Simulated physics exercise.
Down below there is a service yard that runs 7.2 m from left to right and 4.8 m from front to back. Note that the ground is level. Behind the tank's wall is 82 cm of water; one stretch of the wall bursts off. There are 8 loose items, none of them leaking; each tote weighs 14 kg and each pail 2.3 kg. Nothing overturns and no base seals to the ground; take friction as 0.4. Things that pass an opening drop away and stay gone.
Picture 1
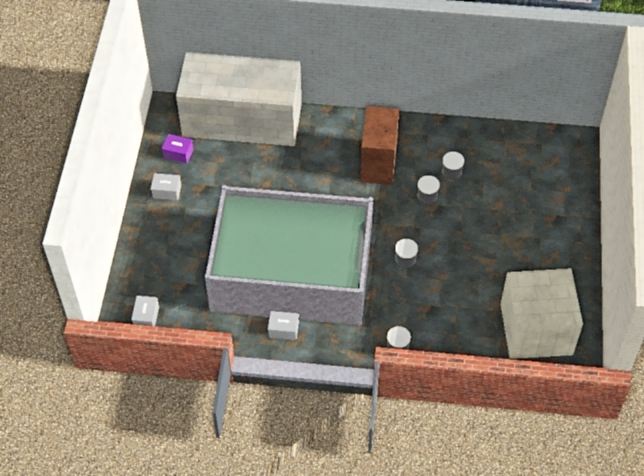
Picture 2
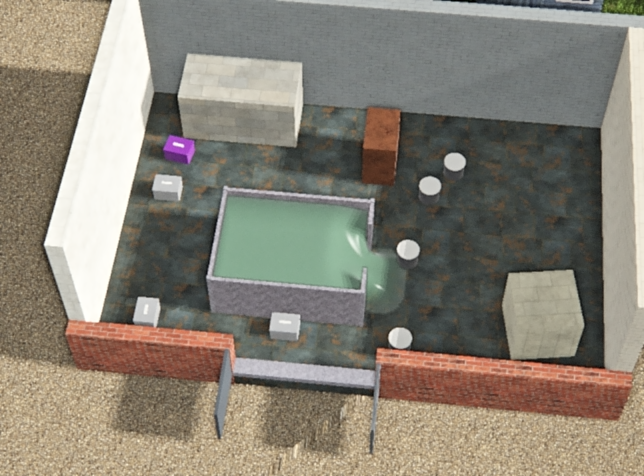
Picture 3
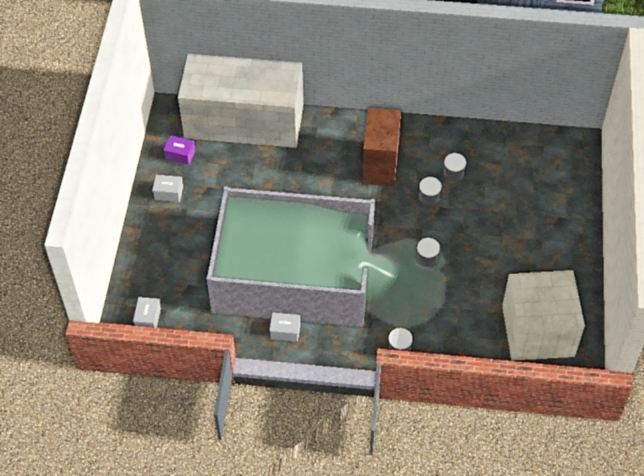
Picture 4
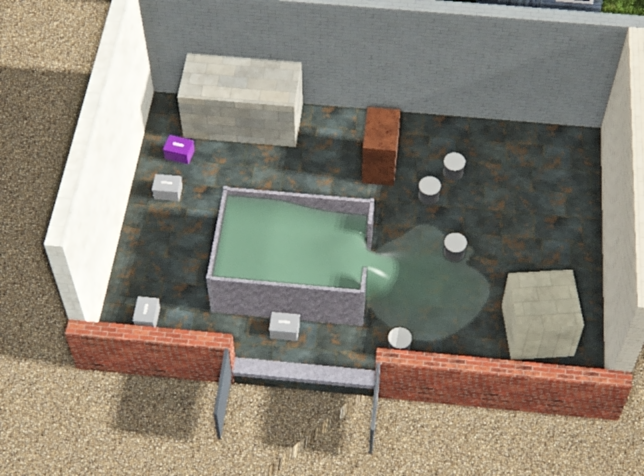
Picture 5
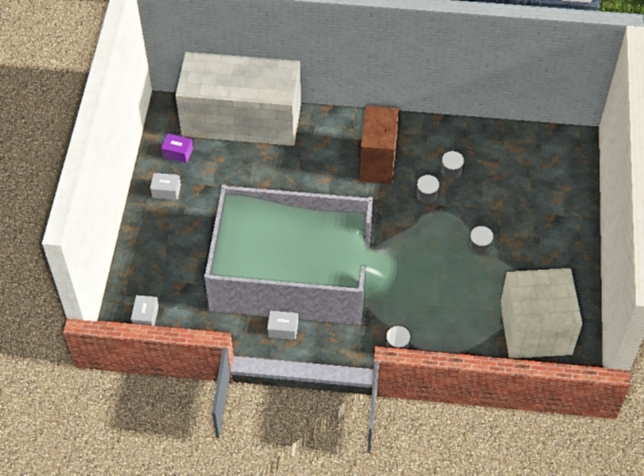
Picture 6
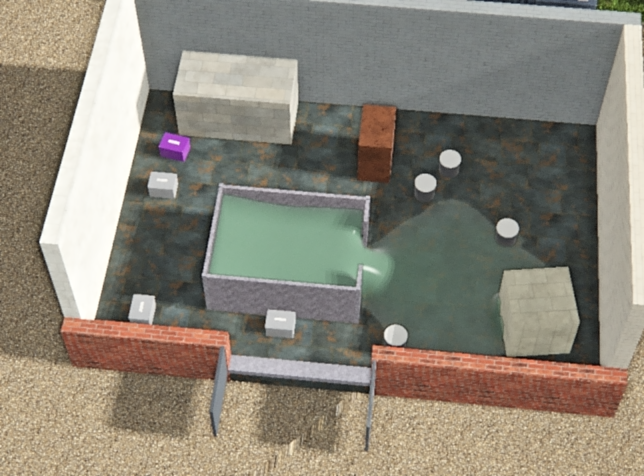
Green water pouring through a gap in a tank's right wall, spreading across a walled yard and pushing one white drum rightward.
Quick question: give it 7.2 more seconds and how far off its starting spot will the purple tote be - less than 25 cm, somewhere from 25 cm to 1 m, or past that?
It will be less than 25 cm off.
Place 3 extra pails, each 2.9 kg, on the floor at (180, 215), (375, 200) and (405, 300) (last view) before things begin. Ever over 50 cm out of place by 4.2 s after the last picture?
Order as asked - not as far, not as far, farther.
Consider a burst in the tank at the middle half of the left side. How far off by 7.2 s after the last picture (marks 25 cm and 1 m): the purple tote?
Result: Purple tote displaced far.
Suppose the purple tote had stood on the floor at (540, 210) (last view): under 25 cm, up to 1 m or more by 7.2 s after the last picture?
As it turns out, it is swept away.
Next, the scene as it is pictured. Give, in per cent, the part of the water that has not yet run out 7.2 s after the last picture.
About 96 in a hundred parts of the water.
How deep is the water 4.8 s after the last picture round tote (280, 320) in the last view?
I'd say some 6 cm.
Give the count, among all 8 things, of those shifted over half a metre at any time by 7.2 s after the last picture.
It works out to 4.
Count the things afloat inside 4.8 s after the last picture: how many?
Just then, the number is 3.
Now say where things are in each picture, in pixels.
In the first frame, the purple tote at (177, 144), on the bottom; 3.1 m2 under water; 0 of 8 have shifted.
In the second frame, the purple tote at (179, 145) rests on the ground; 3.7 m2 under water; 0 of 8 have shifted.
In the third frame, the purple tote at (179, 146), on the bottom; 4.4 m2 under water; 1 of 8 have shifted.
In the fourth frame, the purple tote at (178, 145), on the bottom; water covers 5.6 m2; 1 of 8 have shifted.
In the fifth frame, the purple tote at (177, 144) rests on the ground; water covers 6.9 m2; 1 of 8 have shifted.
In the sixth frame, the purple tote at (174, 143) rests on the ground; 8.3 m2 under water; 1 of 8 have shifted.
Then, 0.9 s after the last picture the purple tote is near (174, 143), 0.0 m from its start, aground; 0 of 8 are out; 1 afloat.
Then, 2.8 s after the last picture the purple tote is near (174, 143), 0.0 m from its start, aground; 0 of 8 are out; 1 afloat.
Then, 4.8 s after the last picture the purple tote is near (174, 143), 0.0 m from its start, aground; 1 of 8 are out; 3 afloat.
Then, 7.2 s after the last picture the purple tote is near (174, 143), 0.0 m from its start, aground; 1 of 8 are out; 3 afloat.
